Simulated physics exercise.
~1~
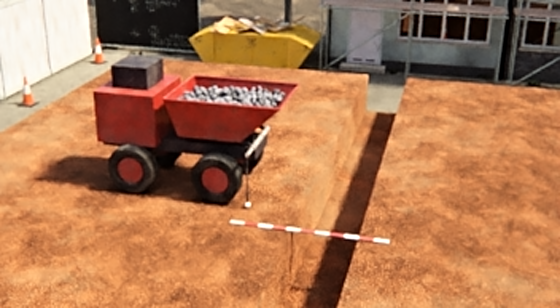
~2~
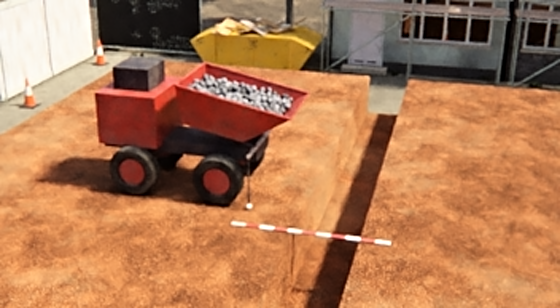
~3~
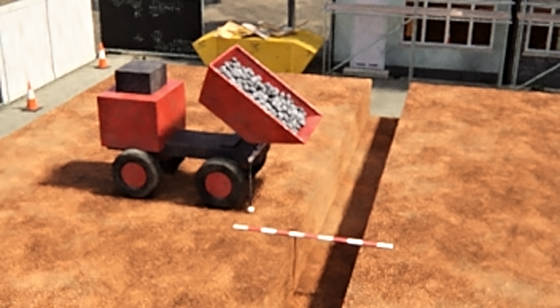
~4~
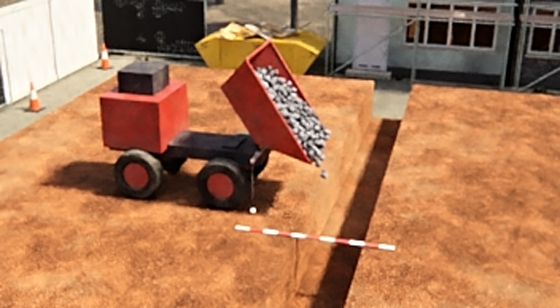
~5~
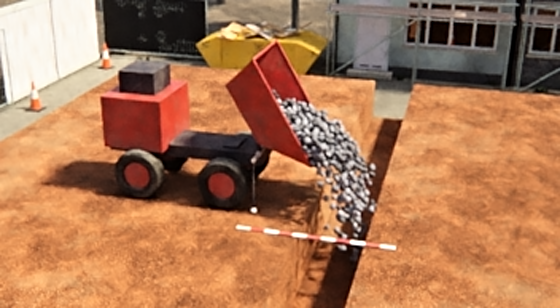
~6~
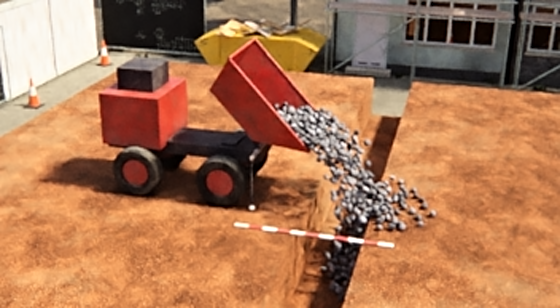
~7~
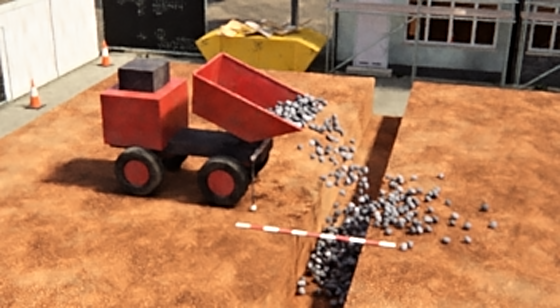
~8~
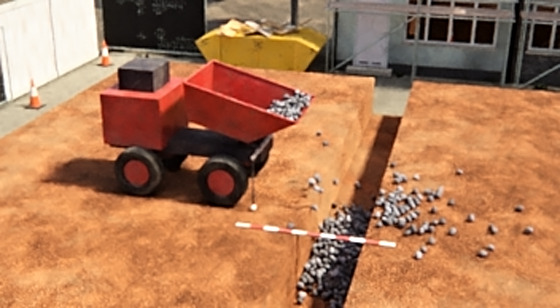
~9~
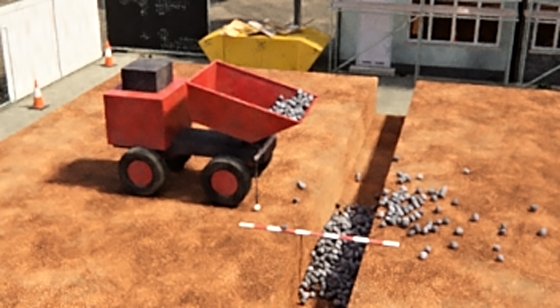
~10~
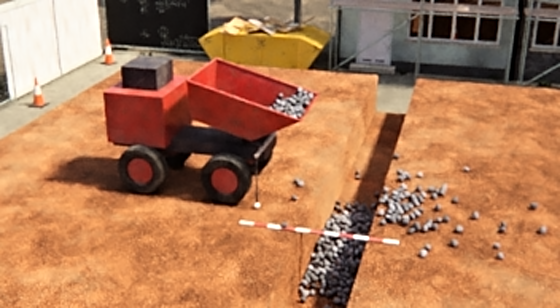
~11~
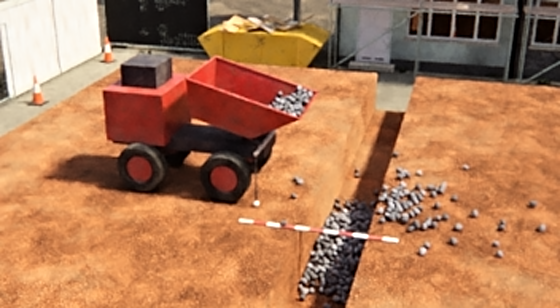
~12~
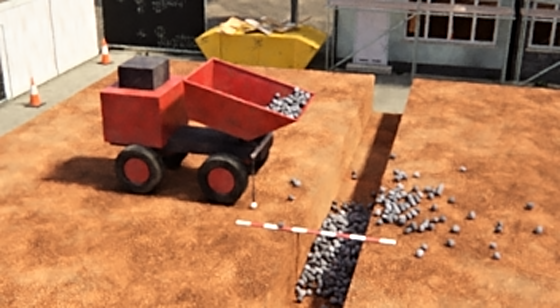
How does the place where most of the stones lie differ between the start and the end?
At the start the stones all lie in the dumper's red skip, while at the end most of them lie lower and further right, in the trench. Some have scattered on the ground beyond it and a few remain in the skip.
